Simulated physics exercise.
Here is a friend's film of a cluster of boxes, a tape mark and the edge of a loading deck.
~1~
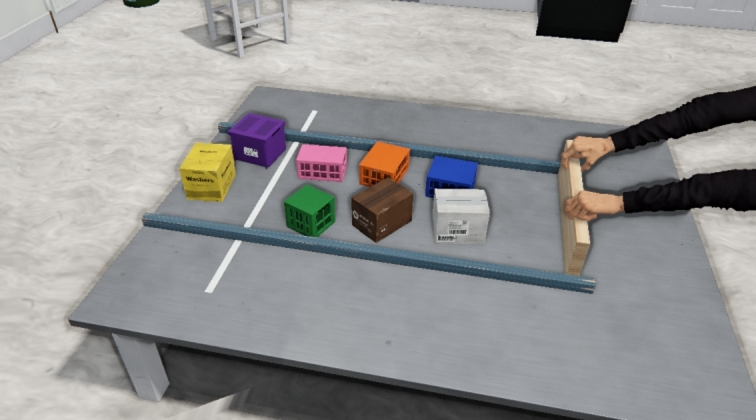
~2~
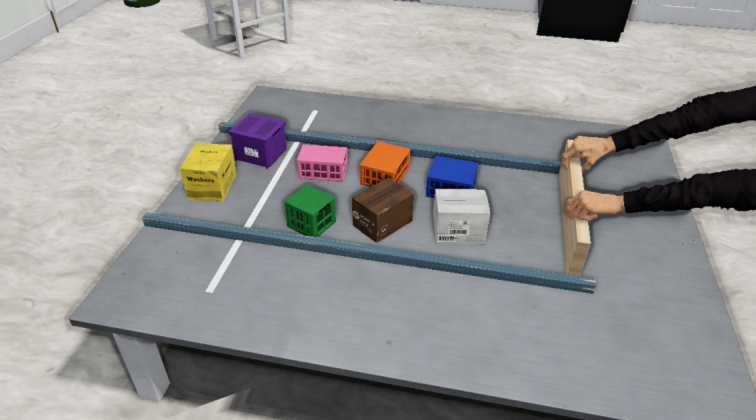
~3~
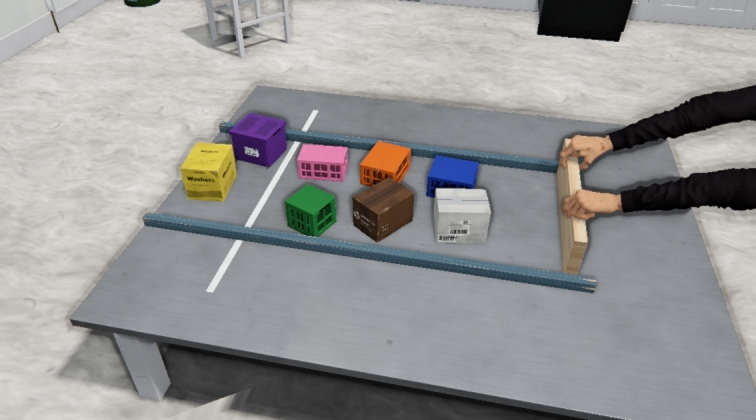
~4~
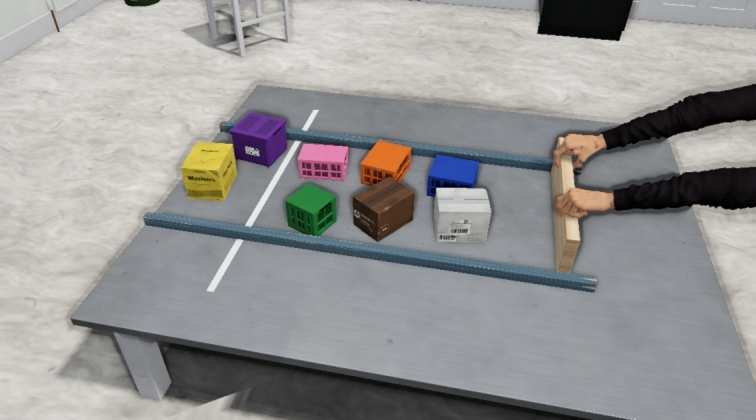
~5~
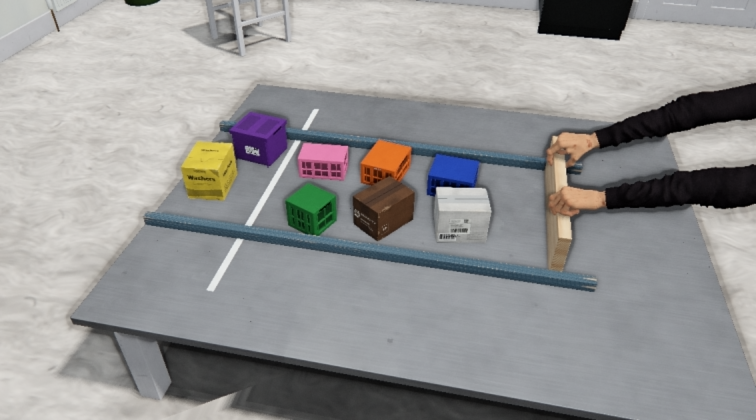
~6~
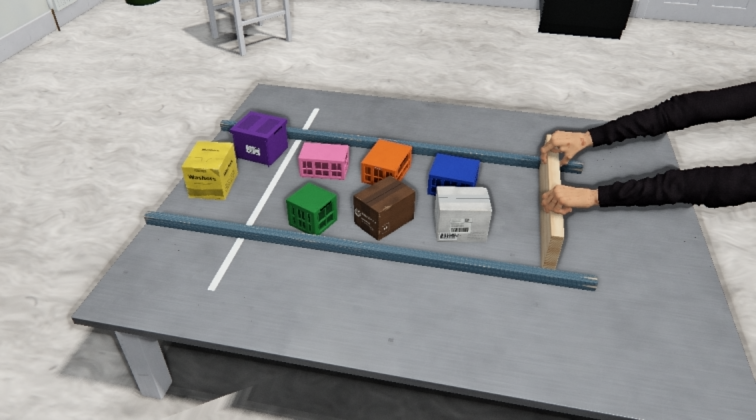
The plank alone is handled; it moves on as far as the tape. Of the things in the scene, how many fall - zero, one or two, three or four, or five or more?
I expect three or four to drop off the edge.
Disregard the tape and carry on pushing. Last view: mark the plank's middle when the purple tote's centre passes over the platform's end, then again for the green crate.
The middle would be close to (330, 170) and then close to (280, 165).
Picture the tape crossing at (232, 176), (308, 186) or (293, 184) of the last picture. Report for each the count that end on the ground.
The counts would be 6, 1 and 1.
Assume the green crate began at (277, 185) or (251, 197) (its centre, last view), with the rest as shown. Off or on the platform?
Taking the two places in order, it is safe and then is safe.
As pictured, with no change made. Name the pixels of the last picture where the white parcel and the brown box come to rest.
(240, 182) and (196, 186), roughly.
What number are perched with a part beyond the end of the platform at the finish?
Answer: 0.
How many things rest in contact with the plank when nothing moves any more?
So the total is 2.
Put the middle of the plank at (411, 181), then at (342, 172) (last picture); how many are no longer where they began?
In order, the tallies are 6 and 7.
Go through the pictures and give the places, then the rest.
In the first frame, yellow box (209, 172); purple tote (259, 141); pink crate (322, 163); plank (572, 205); tape (272, 183).
In the second frame, purple tote (259, 141); plank (572, 204).
In the third frame, pink crate (323, 163); blue crate (453, 179).
In the fourth frame, yellow box (210, 171); white parcel (461, 216).
In the fifth frame, purple tote (260, 140); orange crate (386, 165).
In the sixth frame, yellow box (211, 170); purple tote (261, 139); pink crate (324, 161); plank (550, 199); tape (274, 181).
A little later, none off yet; yellow box at rest near (211, 170); purple tote at rest near (261, 139); pink crate at rest near (324, 161).
Next, none off yet; yellow box at rest near (211, 170); purple tote shifted about its own width near (236, 135); pink crate shifted about its own width near (272, 153).
When it is over, the number that fall off is three or four; down, green crate, pink crate, purple tote and yellow box.
